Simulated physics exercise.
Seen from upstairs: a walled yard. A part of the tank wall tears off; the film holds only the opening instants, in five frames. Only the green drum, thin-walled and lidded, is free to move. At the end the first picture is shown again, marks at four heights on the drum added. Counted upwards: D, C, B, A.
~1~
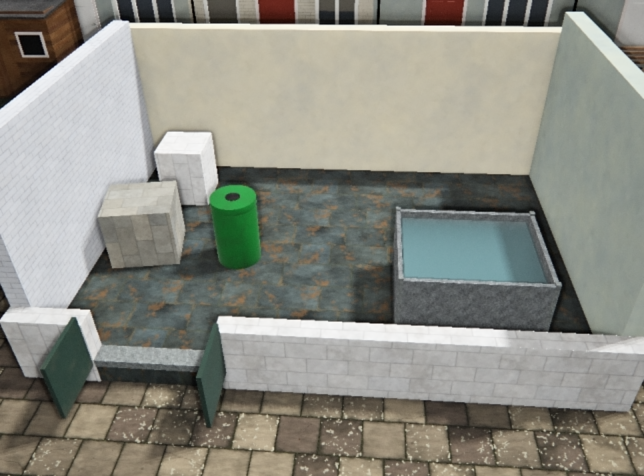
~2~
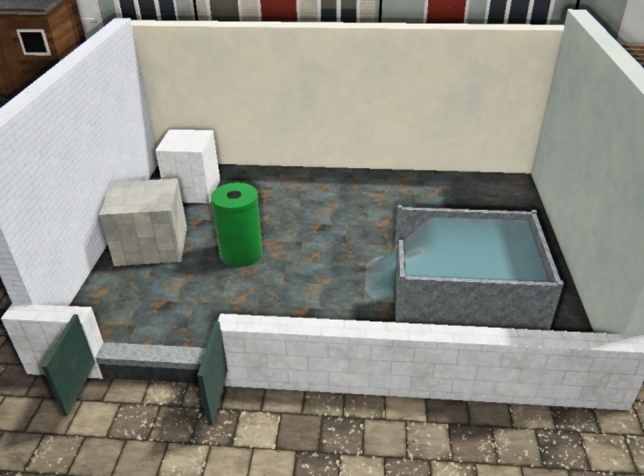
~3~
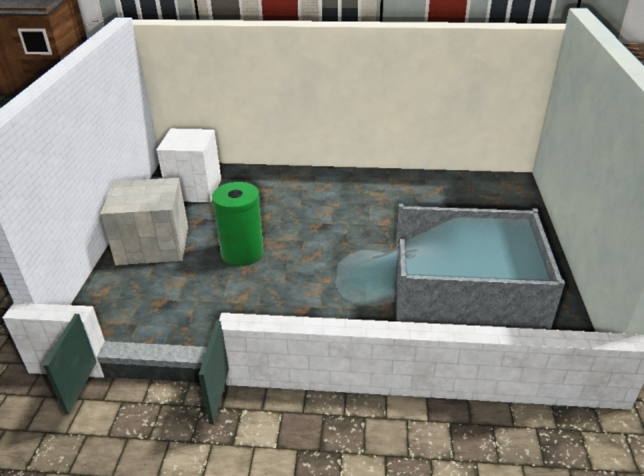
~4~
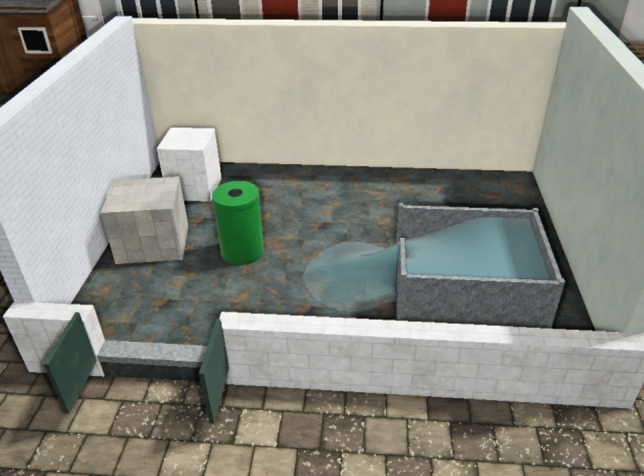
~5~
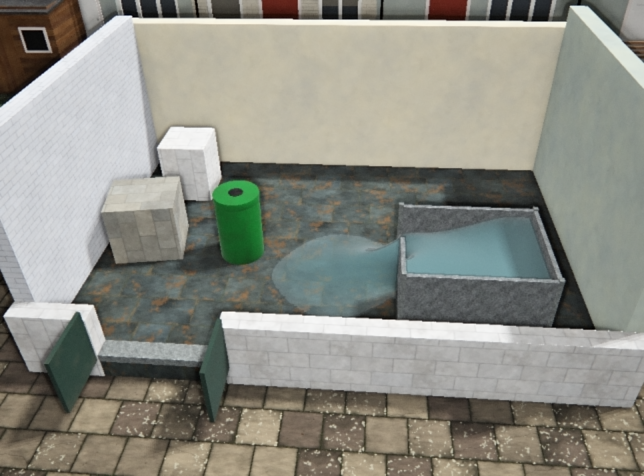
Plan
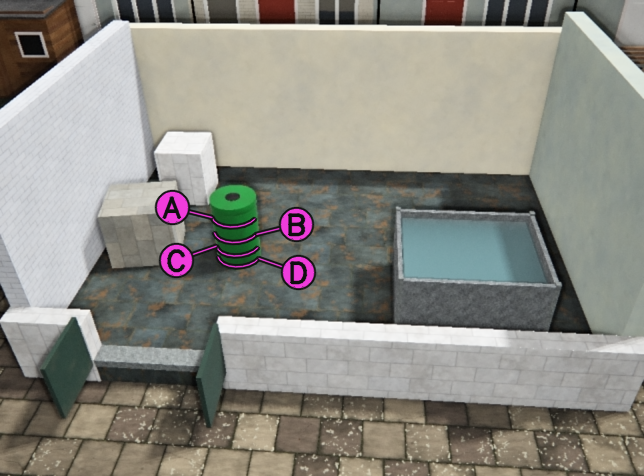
The clip opens on a walled yard seen from above, with a green drum, two pale blocks, an open gate and a full stone tank at right. Water pours from the tank's left side, then spreads leftward across the dark floor in a widening pool, while the drum stays still.
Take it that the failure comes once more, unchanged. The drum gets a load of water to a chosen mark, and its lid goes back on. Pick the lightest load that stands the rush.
That is line B.
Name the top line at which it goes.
It is C.
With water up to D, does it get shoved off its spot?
Yes, that goes wrong.
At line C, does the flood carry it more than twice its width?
No, it does not.
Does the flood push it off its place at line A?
No, not at all.
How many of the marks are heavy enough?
Two.
On the marked copy, A at (230, 226); B at (232, 242); C at (234, 255); D at (235, 266); from the bottom up D, C, B, A.
With A, it does not move.
With B, it does not move.
With C, it is pushed about half its own width away.
With D, it is pushed about 4 times its own width away.
